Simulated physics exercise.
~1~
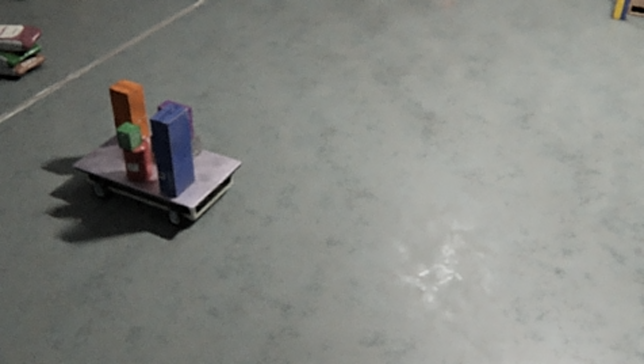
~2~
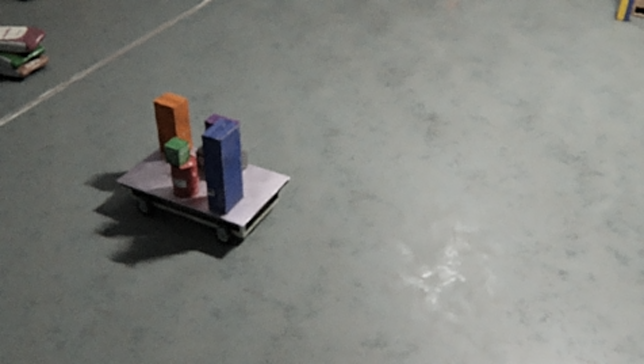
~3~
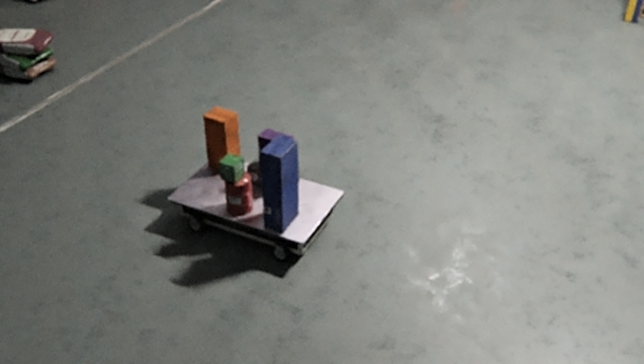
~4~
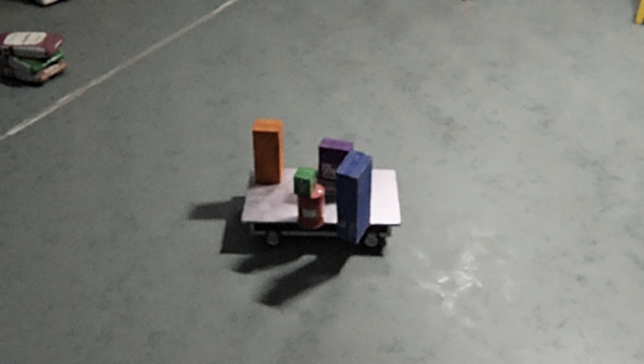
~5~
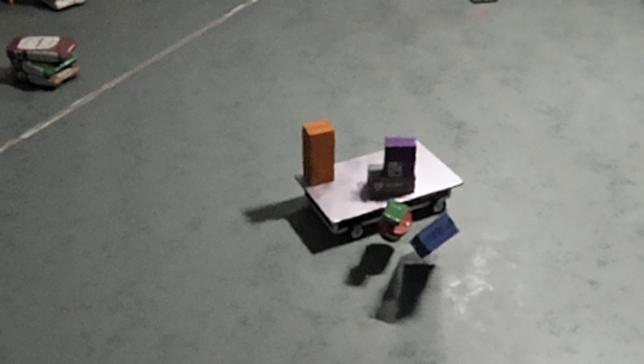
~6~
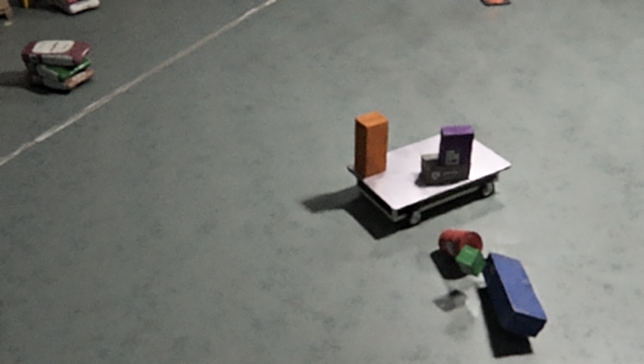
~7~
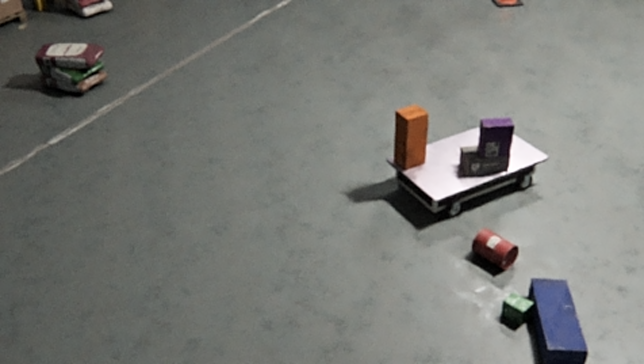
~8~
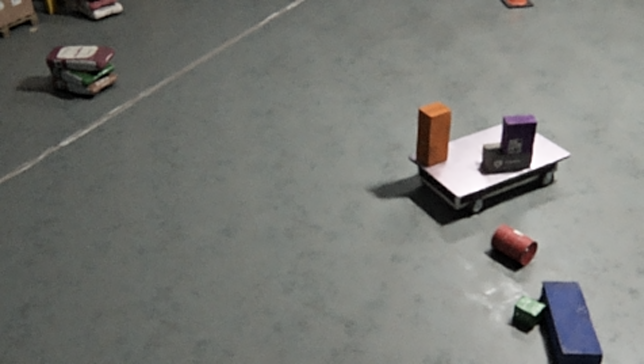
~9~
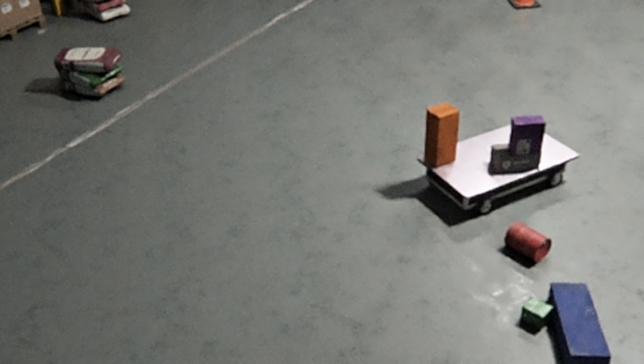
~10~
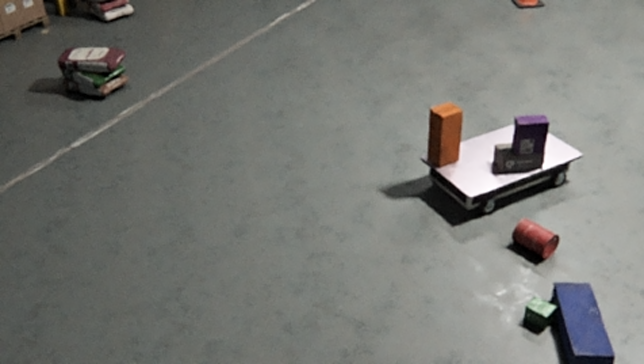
In this clip, a flat cart carrying upright boxes and a red canister rolls right across a grey floor and turns, spilling the blue box, green box and canister, then stops with the orange, purple and grey boxes still aboard and the fallen items lying nearby.
